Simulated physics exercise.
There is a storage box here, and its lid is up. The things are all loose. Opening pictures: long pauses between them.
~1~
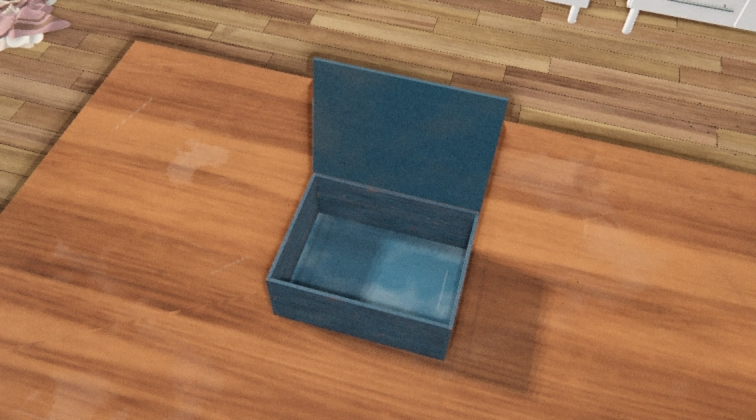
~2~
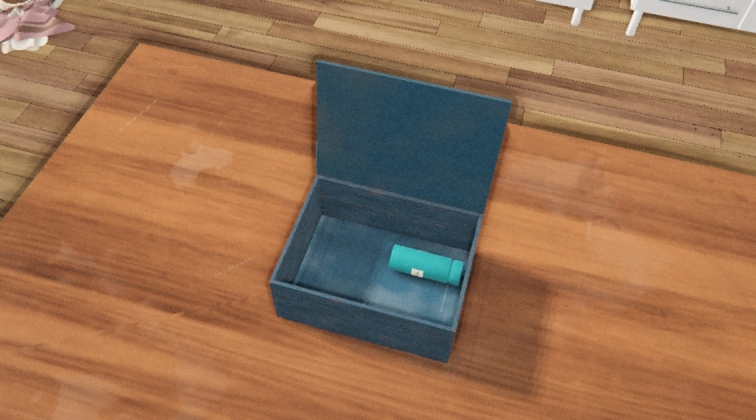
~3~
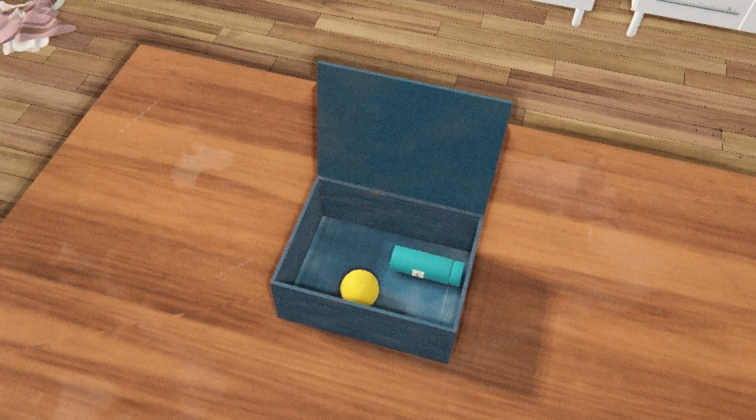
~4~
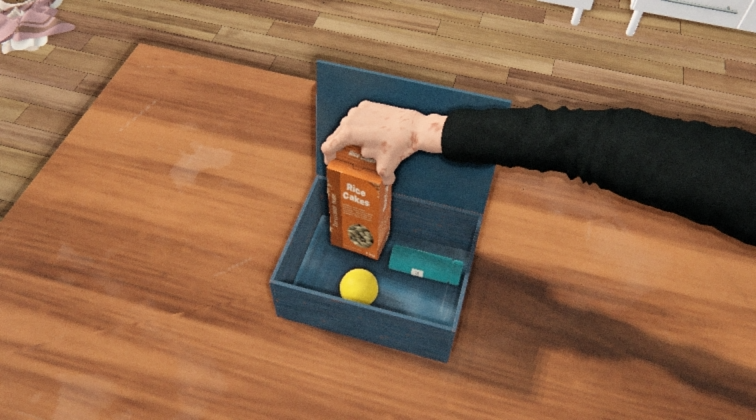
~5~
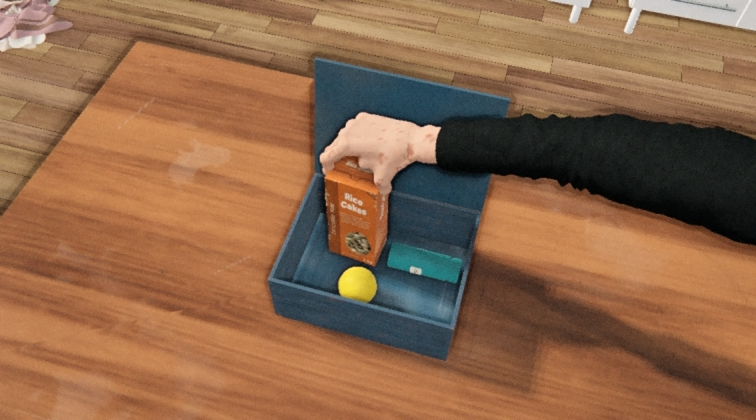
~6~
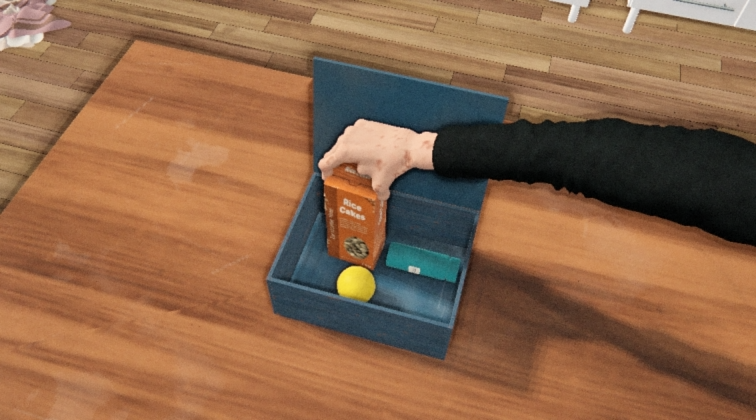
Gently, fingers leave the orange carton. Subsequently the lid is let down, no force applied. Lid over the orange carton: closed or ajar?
Seems the lid is blocked.
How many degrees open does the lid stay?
Near 18°.
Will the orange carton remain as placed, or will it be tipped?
Looking at the last picture, it sits at an angle.
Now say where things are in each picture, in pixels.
In the first picture, the last thing is not in view yet.
In the second picture, the last thing is not in view yet; turquoise shaker (426, 265).
In the third picture, the last thing is not in view yet; turquoise shaker (427, 266).
The fourth picture shows still above its spot; orange carton (360, 203); turquoise shaker (426, 265).
The fifth picture shows still above its spot; orange carton (358, 211); turquoise shaker (425, 263).
The sixth picture shows in place under the hand; orange carton (356, 216); turquoise shaker (423, 262).
Then, 1.30 s after the last picture, lid 79° above the rim.
Then, 2.00 s after the last picture, lid 52° above the rim; orange carton tipped 14° from how it was near (351, 227).
Then, 2.30 s after the last picture, lid 24° above the rim; orange carton tipped 52° from how it was near (342, 258); yellow lemon rolled a little.
Then, 2.80 s after the last picture, lid 17° above the rim; orange carton tipped 54° from how it was near (345, 255); yellow lemon rolled a little.
At rest, lid 17° above the rim; tipped over in the box, orange carton; the other 2 in place. Seen from the same camera at the end, orange carton near (345, 255).
